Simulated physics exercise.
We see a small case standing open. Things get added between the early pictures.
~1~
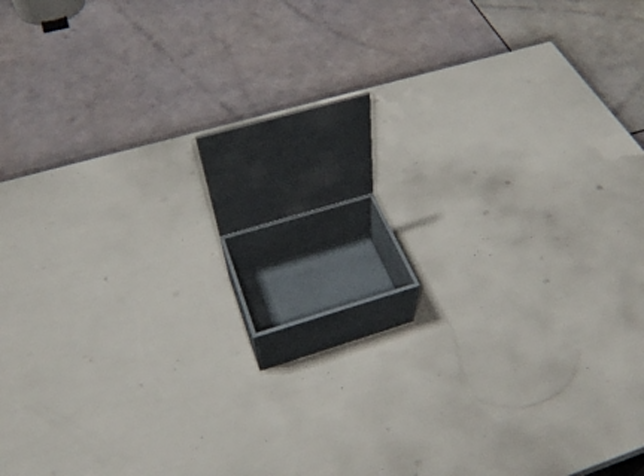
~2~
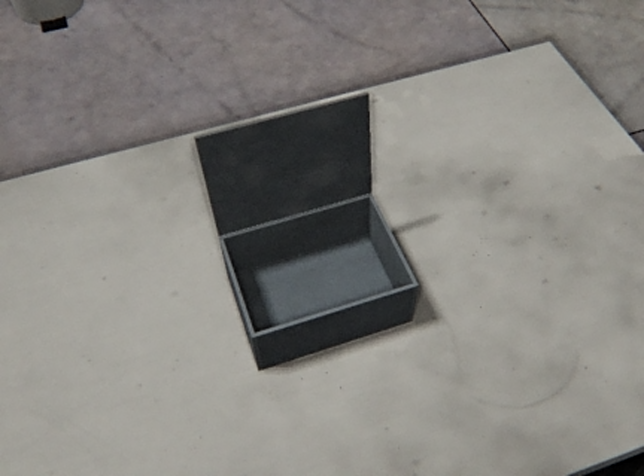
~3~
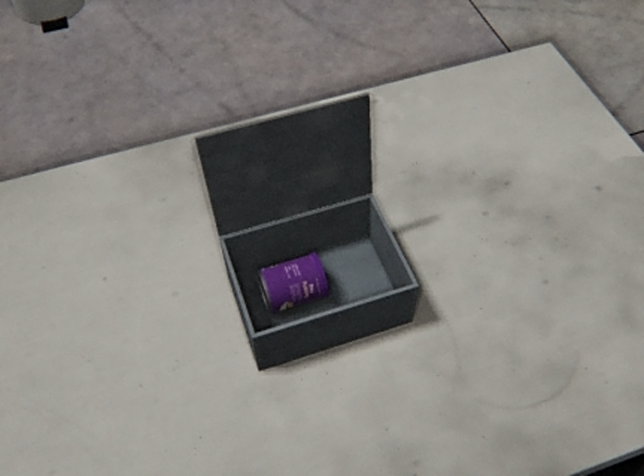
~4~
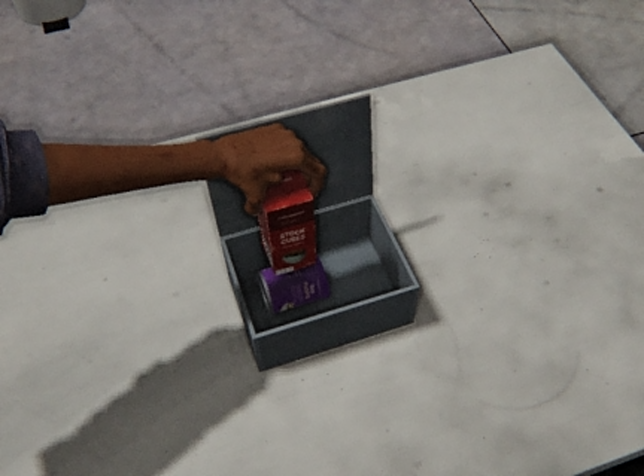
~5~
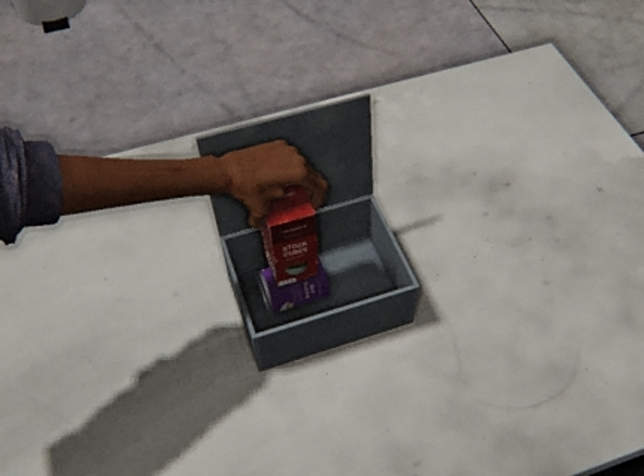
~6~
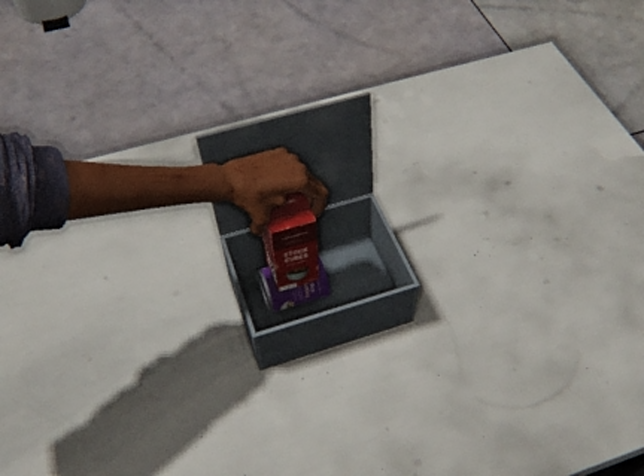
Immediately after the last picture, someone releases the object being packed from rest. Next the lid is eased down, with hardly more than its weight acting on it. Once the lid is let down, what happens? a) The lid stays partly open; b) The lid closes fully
a.
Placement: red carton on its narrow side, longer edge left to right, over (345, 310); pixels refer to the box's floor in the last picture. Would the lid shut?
Packed like that, it goes down completely.
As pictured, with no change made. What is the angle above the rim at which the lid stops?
About 25° above the rim.
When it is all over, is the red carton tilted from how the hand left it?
As it turns out, the red carton changes its angle.
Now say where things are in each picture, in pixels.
The last thing is not in view yet, in the first picture.
The last thing is not in view yet, in the second picture.
The last thing is not in view yet; purple tin (292, 284), in the third picture.
On its way; red carton (286, 222); purple tin (293, 284), in the fourth picture.
On its way; red carton (289, 235); purple tin (293, 284), in the fifth picture.
Put in, still held; red carton (290, 241), in the sixth picture.
Then, 0.90 s past the last view, lid starting down; red carton rocked 49° from its first pose near (305, 291); purple tin displaced a little.
Then, 1.60 s past the last view, lid 57° above the rim; red carton rocked 42° from its first pose near (303, 290); purple tin displaced a little.
Then, 2.70 s past the last view, lid 26° above the rim; red carton rocked 44° from its first pose near (303, 290); purple tin displaced a little.
Finally, lid 25° above the rim; down or leaning hard in the box, red carton; purple tin still in place. Final places as the last picture's camera would see them, red carton near (303, 289).
